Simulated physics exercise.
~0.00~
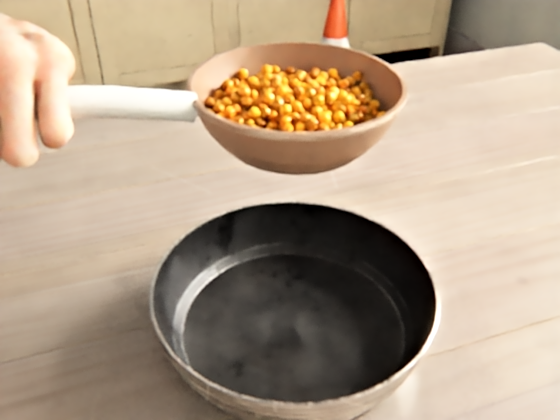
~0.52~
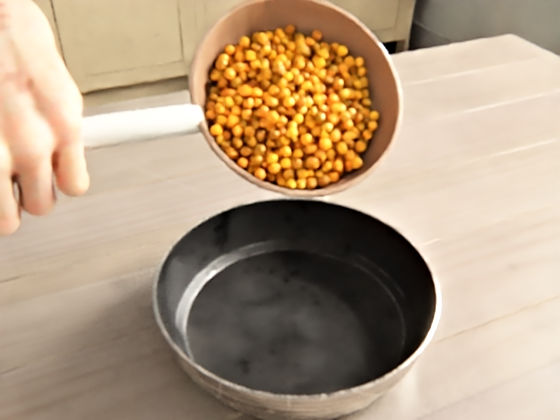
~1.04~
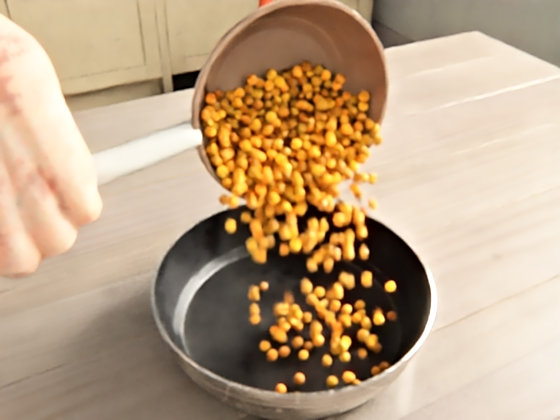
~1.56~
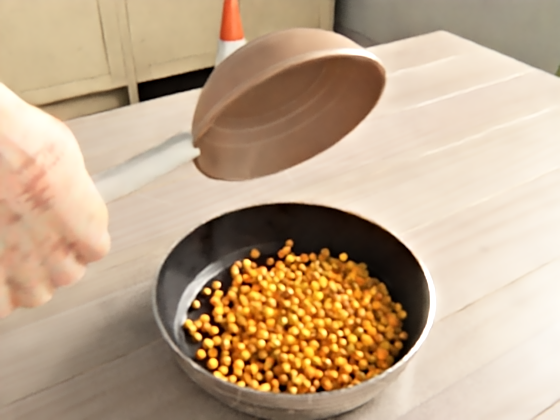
A small brown pan with a white handle, held by a hand, tipped steadily over and poured its orange-yellow kernels into a dark round pan on a wooden table, ending almost upside down with the kernels heaped in the pan below.
